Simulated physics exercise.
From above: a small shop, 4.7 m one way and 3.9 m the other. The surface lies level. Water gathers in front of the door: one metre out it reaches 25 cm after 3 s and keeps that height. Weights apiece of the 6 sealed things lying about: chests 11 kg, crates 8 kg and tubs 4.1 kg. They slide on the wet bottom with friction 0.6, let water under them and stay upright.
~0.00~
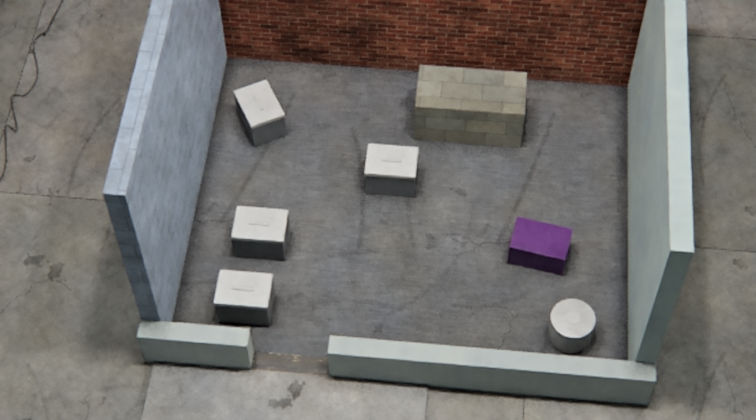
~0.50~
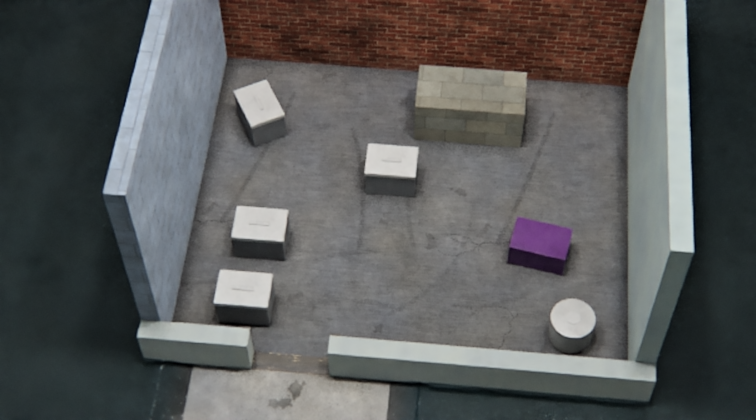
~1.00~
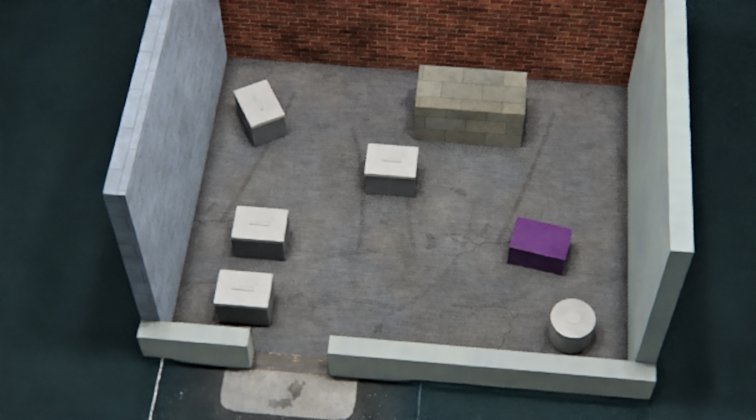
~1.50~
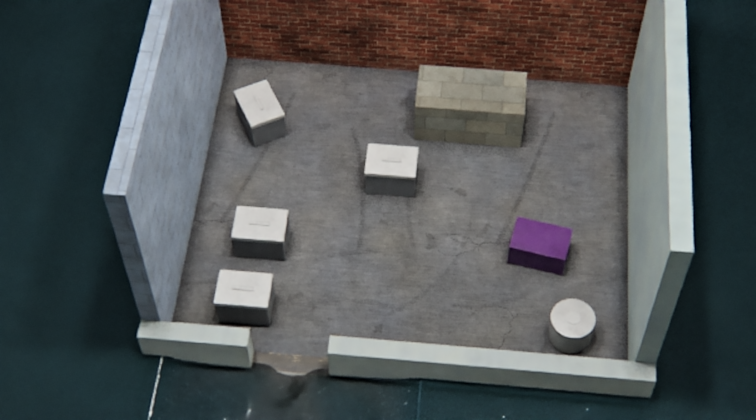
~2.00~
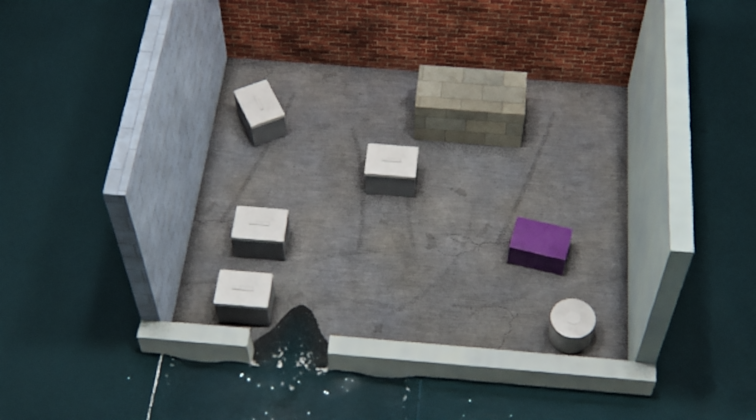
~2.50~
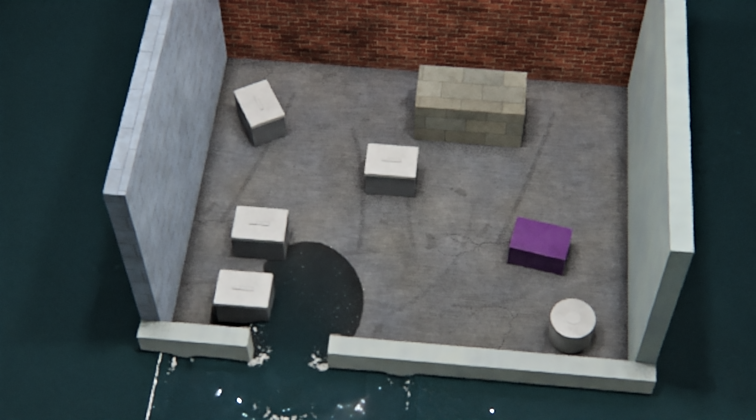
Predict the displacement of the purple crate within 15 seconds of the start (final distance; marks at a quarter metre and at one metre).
The purple crate ends far away.
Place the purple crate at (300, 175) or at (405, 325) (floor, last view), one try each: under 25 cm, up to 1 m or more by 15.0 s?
In turn: It travels far; it ends far away.
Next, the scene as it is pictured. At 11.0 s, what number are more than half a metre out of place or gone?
I count 3.
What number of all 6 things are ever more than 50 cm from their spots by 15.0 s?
I count 6.
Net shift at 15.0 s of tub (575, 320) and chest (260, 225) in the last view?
In turn: 250 cm, 100 cm.
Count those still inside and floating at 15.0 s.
I count 6.
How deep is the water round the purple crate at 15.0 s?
About 6 cm.
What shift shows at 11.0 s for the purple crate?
About 30 cm.
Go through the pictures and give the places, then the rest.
The purple crate at (541, 238) rests on the ground; 0.0 m2 under water; 0 of 6 have shifted, in the first frame.
The purple crate at (541, 238) rests on the ground; water covers 0.0 m2; 0 of 6 have shifted, in the second frame.
The purple crate at (541, 238), on the bottom; 0.0 m2 under water; 0 of 6 have shifted, in the third frame.
The purple crate at (541, 238) rests on the ground; water covers 0.0 m2; 0 of 6 have shifted, in the fourth frame.
The purple crate at (541, 238) rests on the ground; 0.2 m2 under water; 0 of 6 have shifted, in the fifth frame.
The purple crate at (541, 238) rests on the ground; water covers 1.1 m2; 0 of 6 have shifted, in the sixth frame.
After 3.5 s the purple crate is near (541, 238), 0.0 m from its start, aground; 0 afloat.
After 6.8 s the purple crate is near (541, 238), 0.0 m from its start, aground; 3 afloat.
After 11.0 s the purple crate is near (533, 259), 0.3 m from its start, afloat; 6 afloat.
After 15.0 s the purple crate is near (416, 236), 1.3 m from its start, afloat; 6 afloat.
